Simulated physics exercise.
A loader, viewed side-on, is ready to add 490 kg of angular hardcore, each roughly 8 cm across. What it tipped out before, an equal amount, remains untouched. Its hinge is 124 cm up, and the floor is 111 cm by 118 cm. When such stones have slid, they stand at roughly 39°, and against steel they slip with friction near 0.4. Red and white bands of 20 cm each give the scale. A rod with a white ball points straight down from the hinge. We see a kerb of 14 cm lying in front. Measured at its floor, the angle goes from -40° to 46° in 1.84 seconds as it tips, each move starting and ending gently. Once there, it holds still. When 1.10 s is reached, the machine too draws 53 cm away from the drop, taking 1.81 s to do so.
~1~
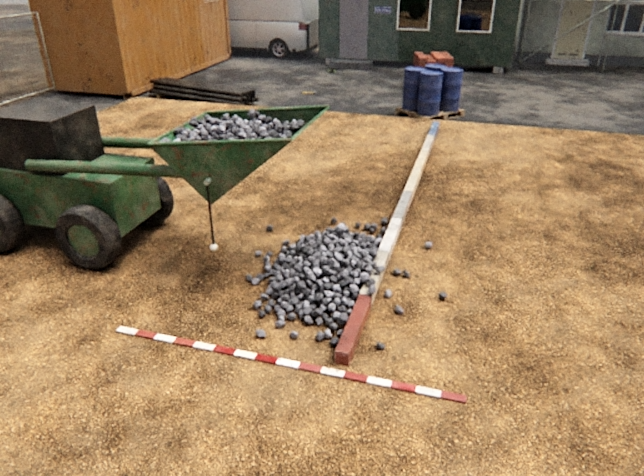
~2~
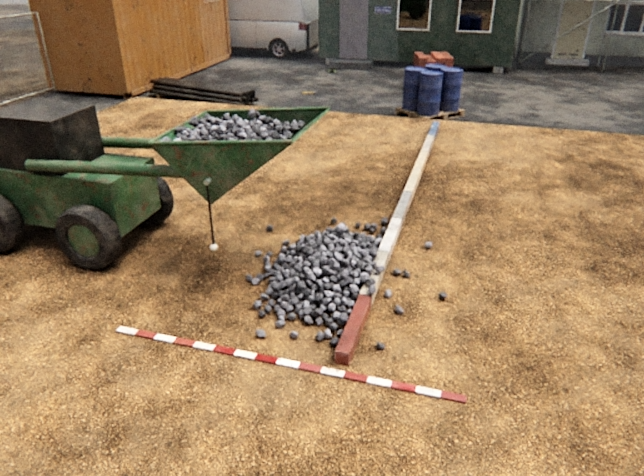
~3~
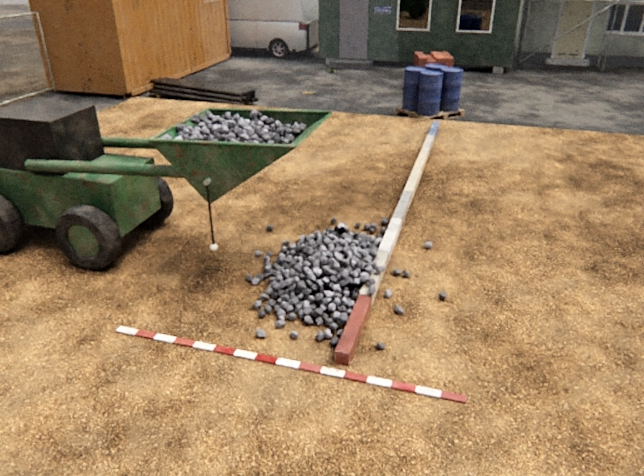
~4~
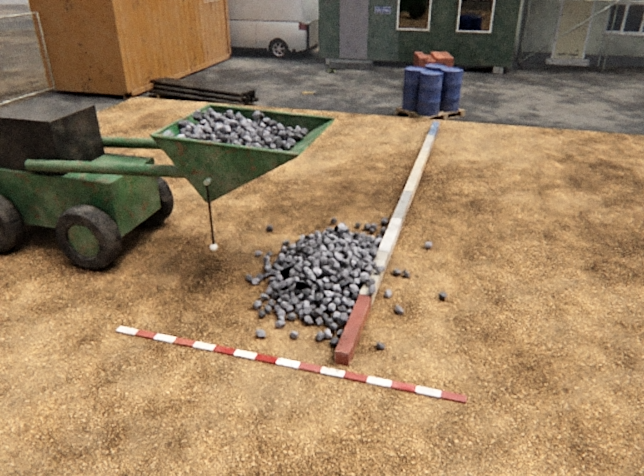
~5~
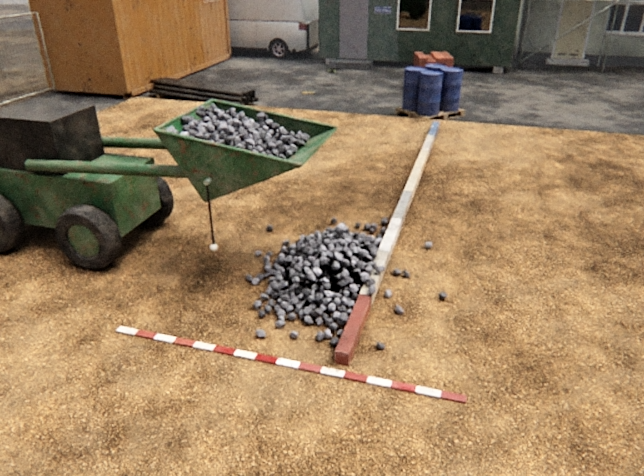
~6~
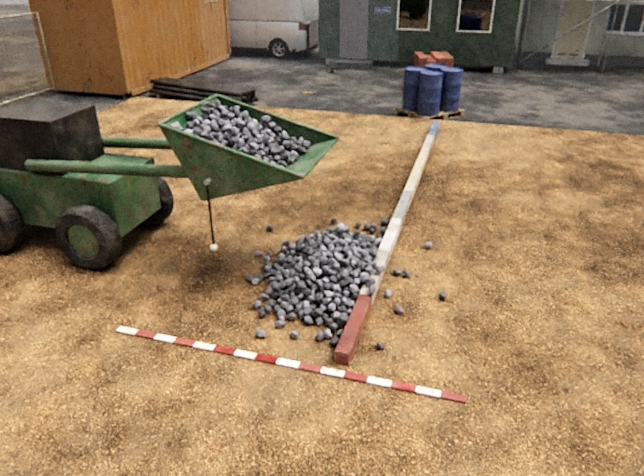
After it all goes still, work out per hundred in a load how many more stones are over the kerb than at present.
Around 0 stones per hundred.
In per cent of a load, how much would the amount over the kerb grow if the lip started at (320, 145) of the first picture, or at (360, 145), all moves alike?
Roughly 0 per cent, then 25 per cent.
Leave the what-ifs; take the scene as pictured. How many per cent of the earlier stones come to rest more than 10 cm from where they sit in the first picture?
5 %.
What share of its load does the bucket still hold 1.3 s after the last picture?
Close to 20 in a hundred is still held.
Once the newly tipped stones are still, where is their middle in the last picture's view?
The centre sits about (282, 258).
Then, 0.8 s after the last picture the floor is at 33°; in per cent of one load, 100 in the bucket, 99 on this side of the kerb, 1 over the kerb; the foremost stones are at (403, 288).
Then, 1.3 s after the last picture the floor is at 46°; in per cent of one load, 22 in the bucket, 177 on this side of the kerb, 1 over the kerb; the foremost stones are at (403, 288).
Then, 2.8 s after the last picture the floor is at 46°; in per cent of one load, 0 in the bucket, 199 on this side of the kerb, 1 over the kerb; the foremost stones are at (405, 292).
Then, 5.6 s after the last picture the floor is at 46°; in per cent of one load, 0 in the bucket, 199 on this side of the kerb, 1 over the kerb; the foremost stones are at (405, 292). Net gain over the kerb, 0.
